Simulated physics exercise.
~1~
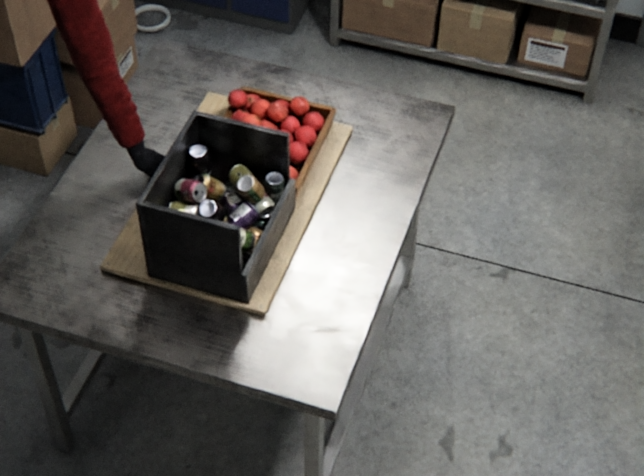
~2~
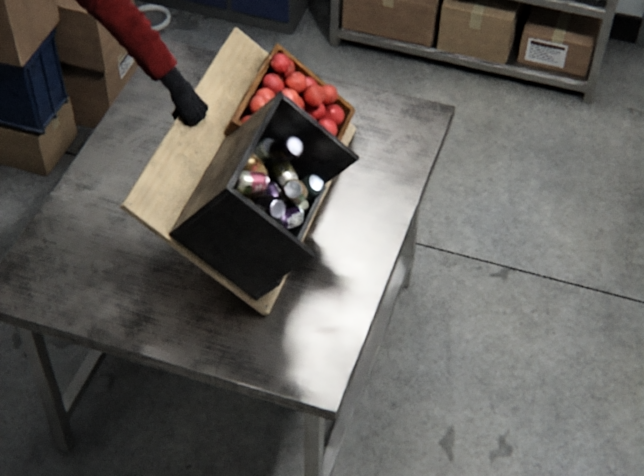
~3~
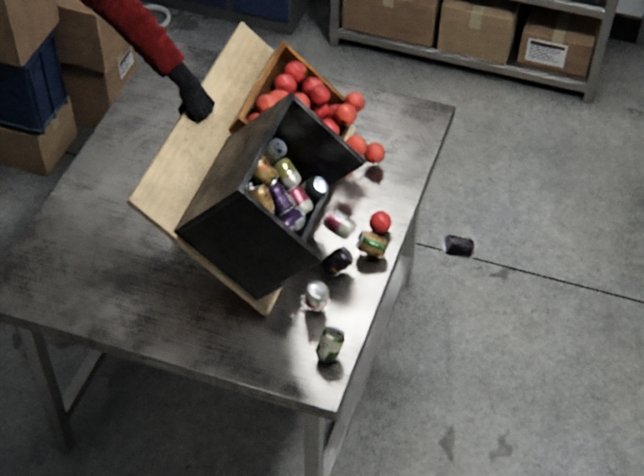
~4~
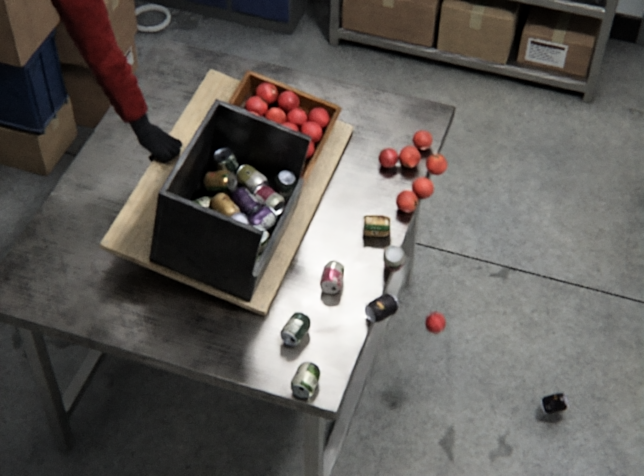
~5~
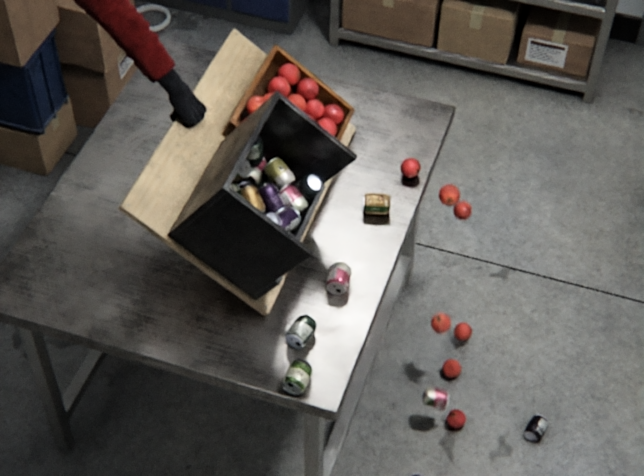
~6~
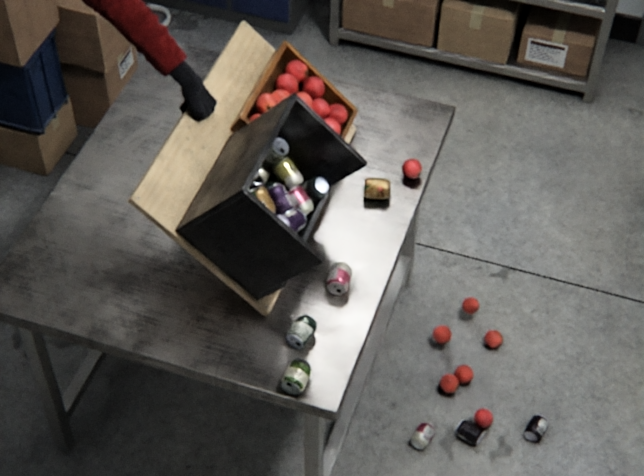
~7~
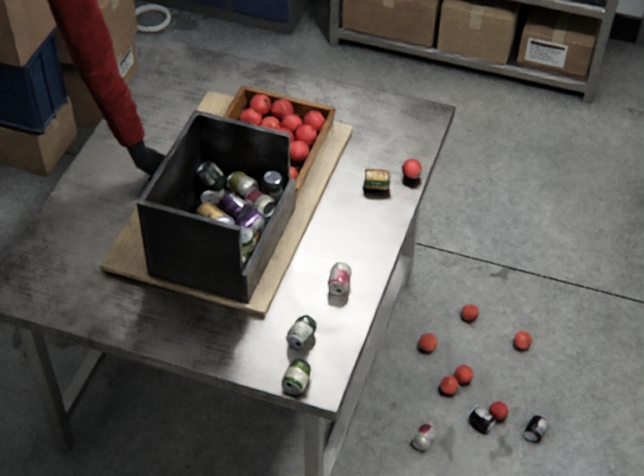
The clip opens on a metal table where a black box of small cans and a wooden crate of tomatoes sit on a plywood board, with a gloved hand in a red sleeve at its left edge. The hand lifts that side, tipping the board steeply to the right, and several cans and tomatoes tumble out, some rolling off the table. It lowers the board most of the way, then raises it again as the spilled pieces scatter on the floor. Finally the board is laid flat, with most contents still inside, four cans and one tomato left loose on the table.
